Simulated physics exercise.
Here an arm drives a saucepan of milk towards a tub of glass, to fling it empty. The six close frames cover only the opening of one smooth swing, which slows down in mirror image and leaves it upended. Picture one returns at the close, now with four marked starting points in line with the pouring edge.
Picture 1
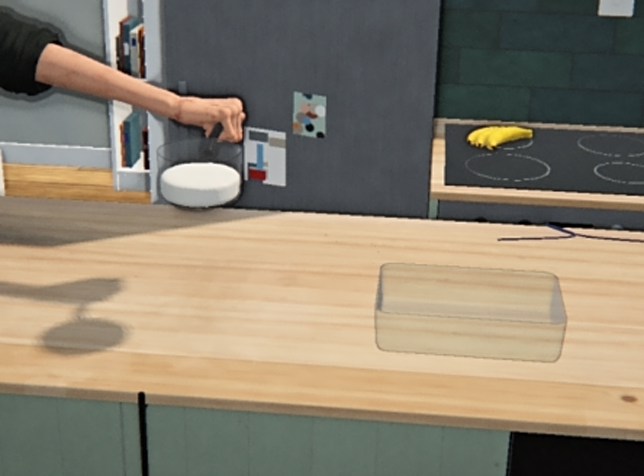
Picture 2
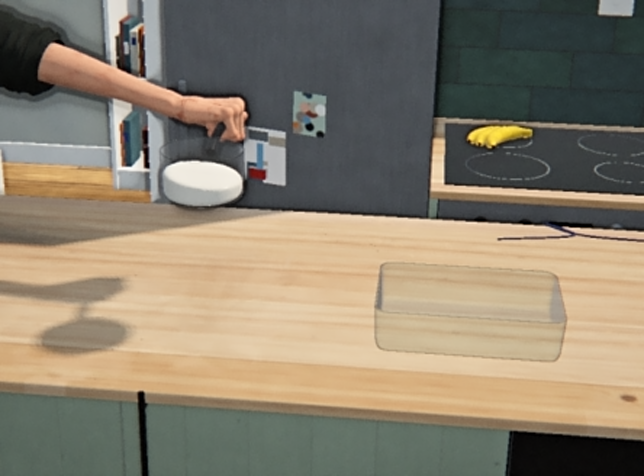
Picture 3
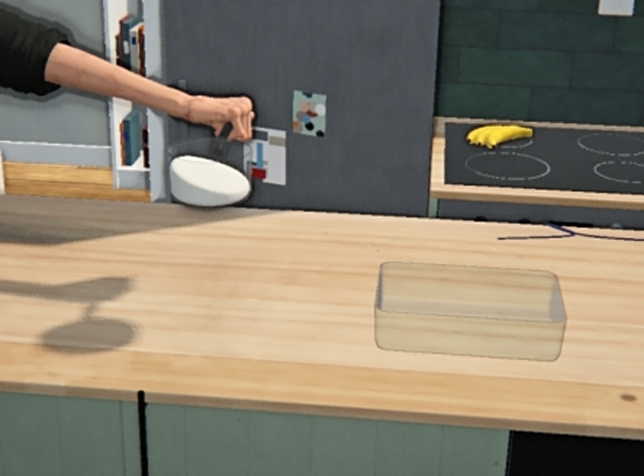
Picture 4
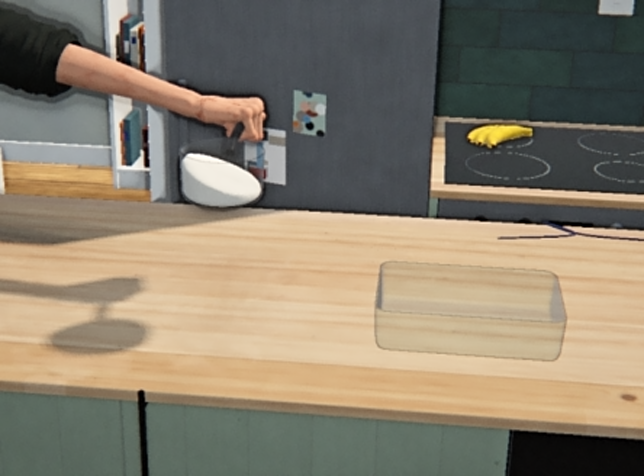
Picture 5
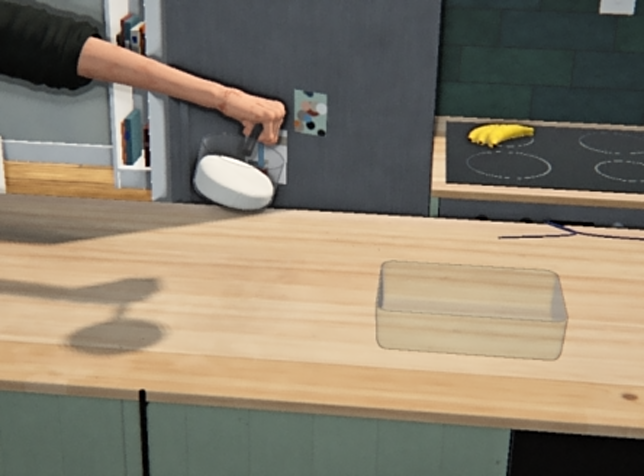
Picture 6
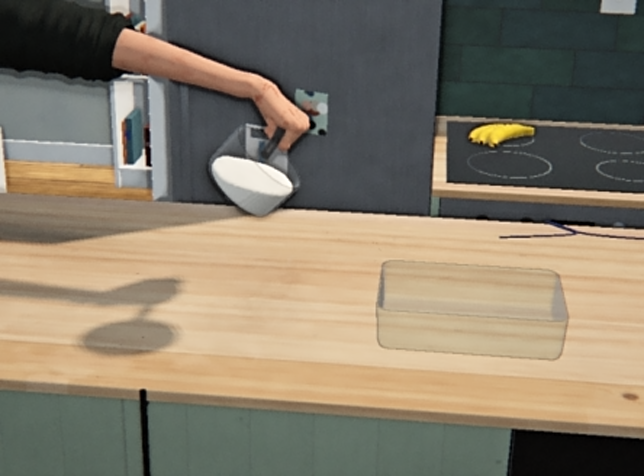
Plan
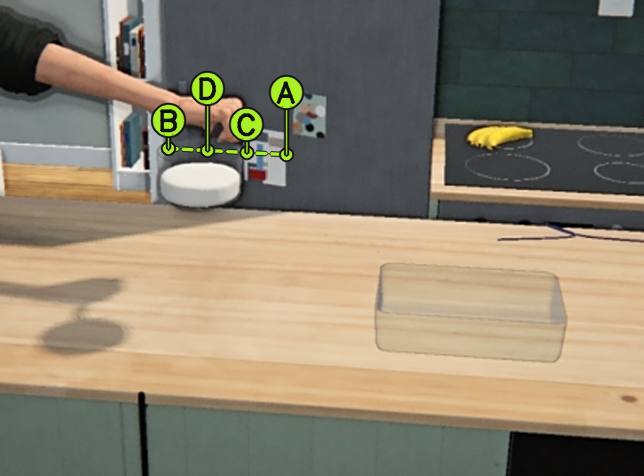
The clip shows an arm holding a clear container of white liquid above a wooden counter, moving it slowly right as the liquid sloshes and the container tilts, while a transparent rectangular tub sits still on the counter.
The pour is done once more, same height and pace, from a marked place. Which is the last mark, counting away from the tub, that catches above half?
Dot A just does it.
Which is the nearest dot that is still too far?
C.
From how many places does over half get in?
One of the four.
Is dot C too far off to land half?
Yes.
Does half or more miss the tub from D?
Yes.
On the marked copy, A at (286, 154); B at (168, 148); C at (246, 152); D at (207, 150).
Choosing A, about 76 % lands in the tub, 8 % falls short and 16 % goes beside or beyond.
Choosing B, about 0 % lands in the tub, 100 % falls short.
Choosing C, about 24 % lands in the tub, 73 % falls short and 4 % goes beside or beyond.
Choosing D, about 0 % lands in the tub, 100 % falls short.
